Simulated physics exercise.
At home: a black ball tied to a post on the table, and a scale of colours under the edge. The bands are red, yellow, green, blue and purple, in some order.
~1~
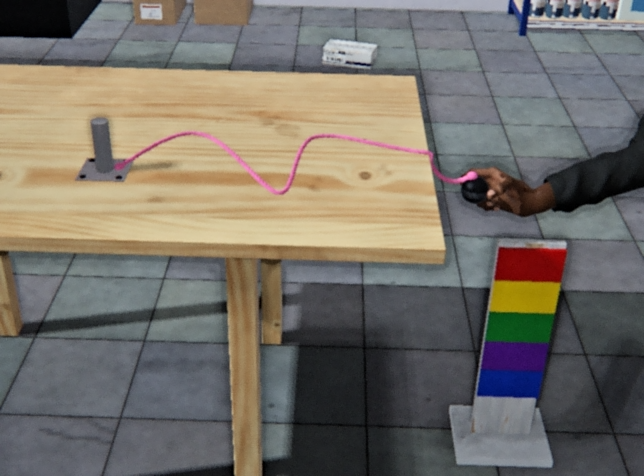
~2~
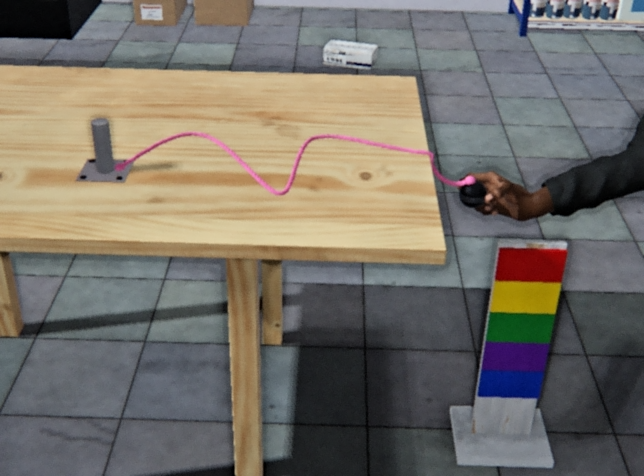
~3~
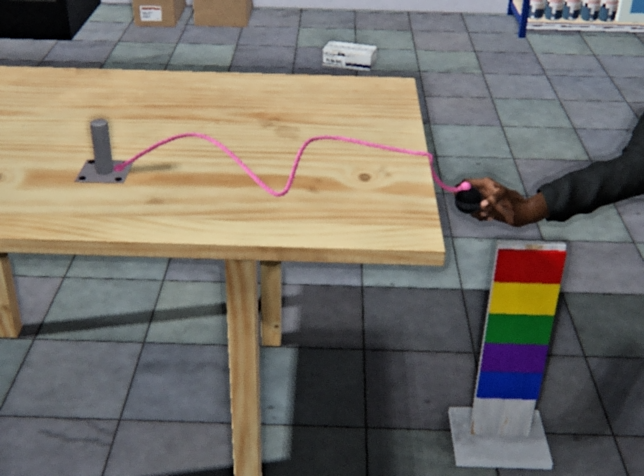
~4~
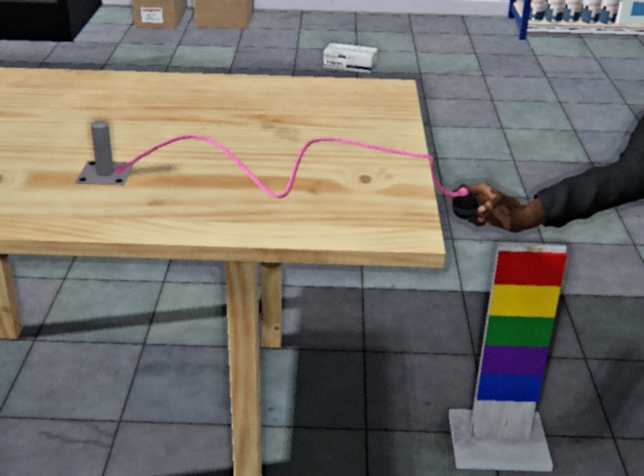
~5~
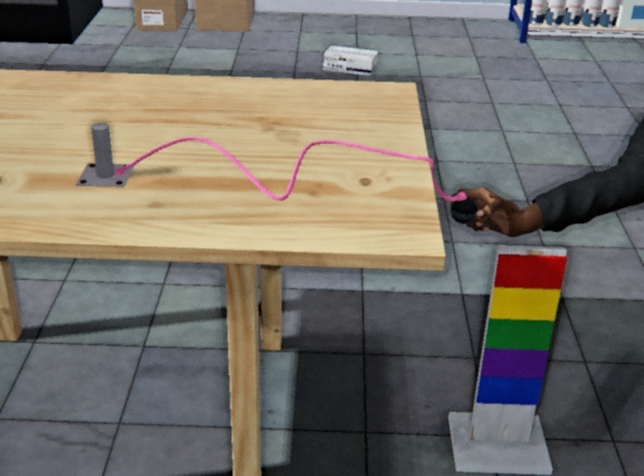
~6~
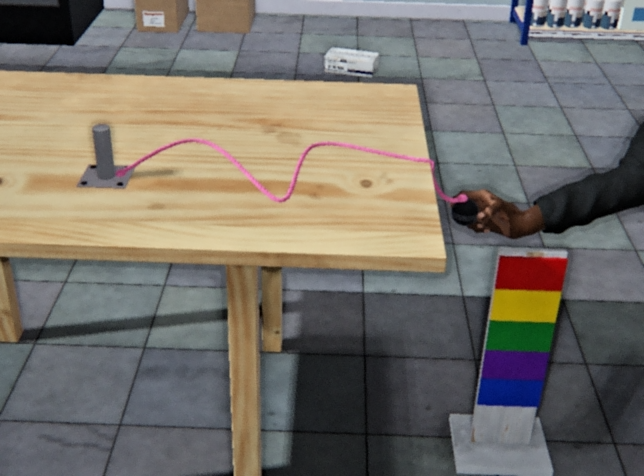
A dark ball, held in the hand of a dark-sleeved arm at the right, sits just off a pale wooden table's edge in a room with grey floor tiles, seen from above. A pink cord curves across the tabletop from a grey post at left, and a red, yellow, green, purple and blue scale stands below. The hand lowers the ball slightly leftward, while the view tilts up very slightly.
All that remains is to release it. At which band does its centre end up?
The cord holds its middle at blue.
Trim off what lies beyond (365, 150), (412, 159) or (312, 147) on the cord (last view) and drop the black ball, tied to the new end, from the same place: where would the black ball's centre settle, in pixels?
Near (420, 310), (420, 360) and (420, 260).
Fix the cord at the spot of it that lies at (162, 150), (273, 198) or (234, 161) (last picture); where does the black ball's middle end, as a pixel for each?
Near (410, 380), (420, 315) and (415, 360).
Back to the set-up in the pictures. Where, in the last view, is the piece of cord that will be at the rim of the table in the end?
At (294, 183), roughly.
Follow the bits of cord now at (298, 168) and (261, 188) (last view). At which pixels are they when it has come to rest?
They go to (429, 198) and to (362, 168).
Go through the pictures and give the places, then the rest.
Black ball (475, 190); red (530, 267); yellow (525, 298); green (520, 328); purple (515, 357); blue (510, 385), in the first frame.
Black ball (473, 194); cord through (153, 147) (227, 149) (274, 192) (302, 150) (381, 146), in the second frame.
Black ball (468, 200), in the third frame.
Black ball (466, 206); cord through (153, 149) (227, 152) (274, 195) (302, 153) (380, 149), in the fourth frame.
Black ball (464, 210), in the fifth frame.
Black ball (465, 212); cord through (154, 153) (228, 156) (275, 199) (303, 157) (381, 153), in the sixth frame.
Soon after, ball near (407, 379); level with blue.
After that, ball near (402, 390); level with blue.
In the end, ball near (407, 393); level with blue. At blue.
